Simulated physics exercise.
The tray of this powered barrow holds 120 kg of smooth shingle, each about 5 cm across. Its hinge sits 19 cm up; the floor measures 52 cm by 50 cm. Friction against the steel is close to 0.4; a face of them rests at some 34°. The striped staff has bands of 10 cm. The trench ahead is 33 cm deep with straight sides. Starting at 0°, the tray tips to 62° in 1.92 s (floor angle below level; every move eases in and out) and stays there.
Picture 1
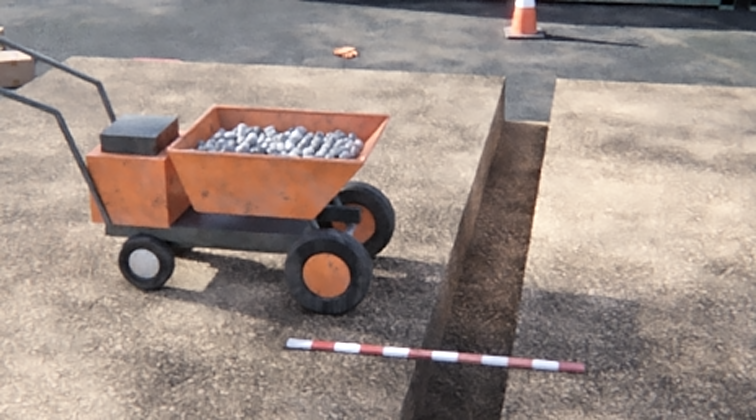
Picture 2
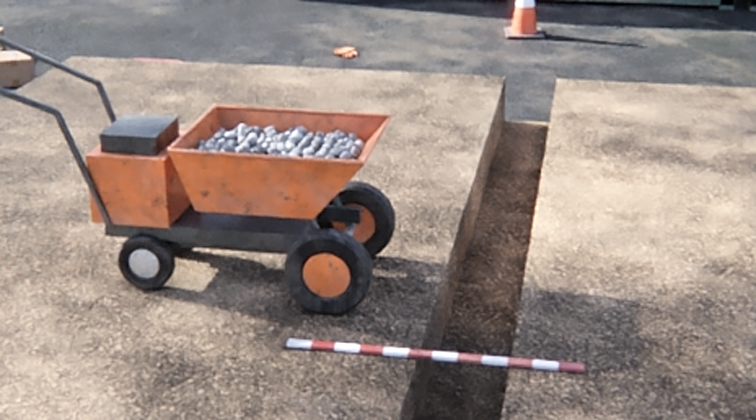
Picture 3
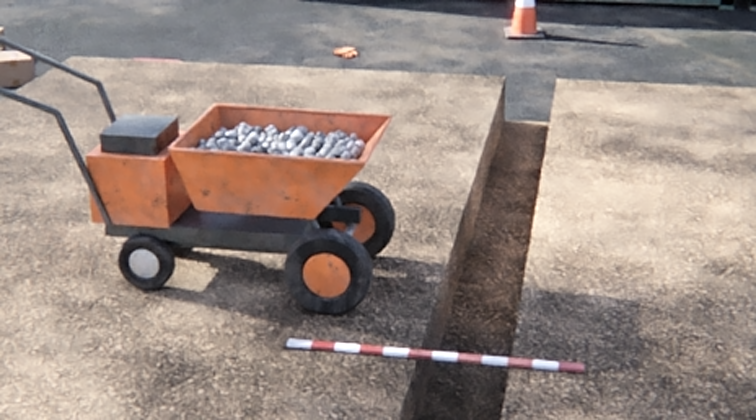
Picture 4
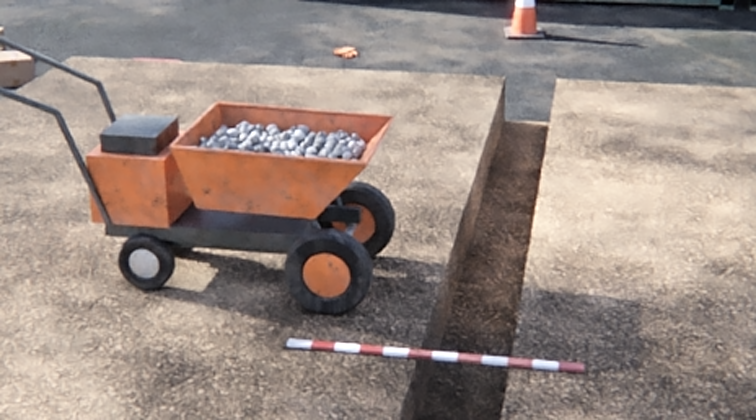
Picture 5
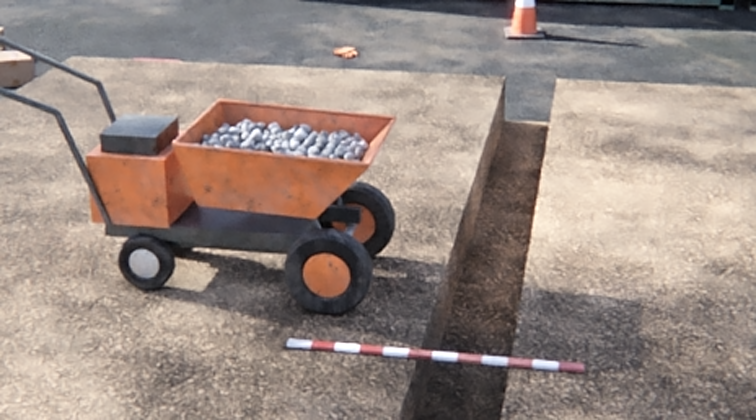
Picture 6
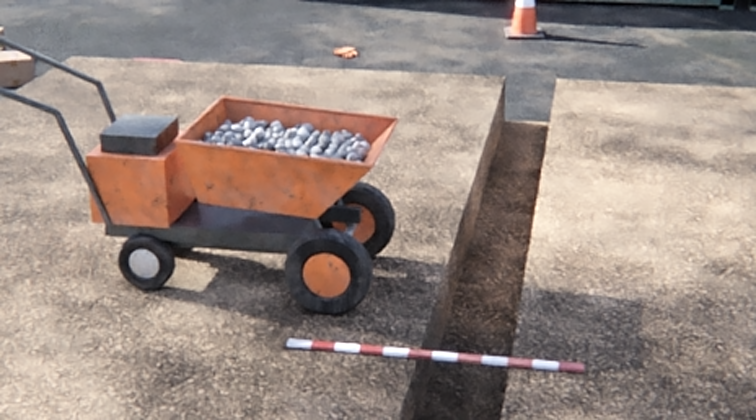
Orange tray of grey stones tilting very slightly forward on a wheeled barrow standing beside a narrow trench and a red-and-white striped staff.
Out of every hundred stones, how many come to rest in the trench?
Some 84 per cent of it.
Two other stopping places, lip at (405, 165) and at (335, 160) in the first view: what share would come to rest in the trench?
Near 45 per cent from the first place, 100 from the second.
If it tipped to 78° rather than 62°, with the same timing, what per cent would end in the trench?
Then about 80 per cent.
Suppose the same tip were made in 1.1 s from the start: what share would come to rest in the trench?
It would be near 70 per cent.
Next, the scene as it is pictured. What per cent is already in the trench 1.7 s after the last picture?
About 40 per cent by then.
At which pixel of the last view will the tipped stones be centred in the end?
Near (491, 344).
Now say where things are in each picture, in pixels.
The tray is at 0°, its lip at (363, 163); the top of the load is at (260, 139), in the first picture.
Lip at (364, 163), floor tilted 0°, highest stones at (260, 139), in the second picture.
The tray is at 1°, its lip at (365, 164); the top of the load is at (261, 138), in the third picture.
The tray is at 2°, its lip at (367, 164); the top of the load is at (257, 137), in the fourth picture.
The tray is at 3°, its lip at (369, 165); the top of the load is at (257, 135), in the fifth picture.
Lip at (372, 167), floor tilted 4°, highest stones at (249, 132), in the sixth picture.
Then, 1.1 s after the last picture the floor is at 52°, 100 % in the tray; the foremost stones are at (460, 219).
Then, 1.7 s after the last picture the floor is at 62°, 52 % in the tray, 39 % in the trench, 9 % past the trench; the foremost stones are at (579, 294).
Then, 2.1 s after the last picture the floor is at 62°, 29 % in the tray, 55 % in the trench, 16 % past the trench; the foremost stones are at (638, 304).
Then, 4.0 s after the last picture the floor is at 62°, 0 % in the tray, 84 % in the trench, 16 % past the trench; the foremost stones are at (669, 309).
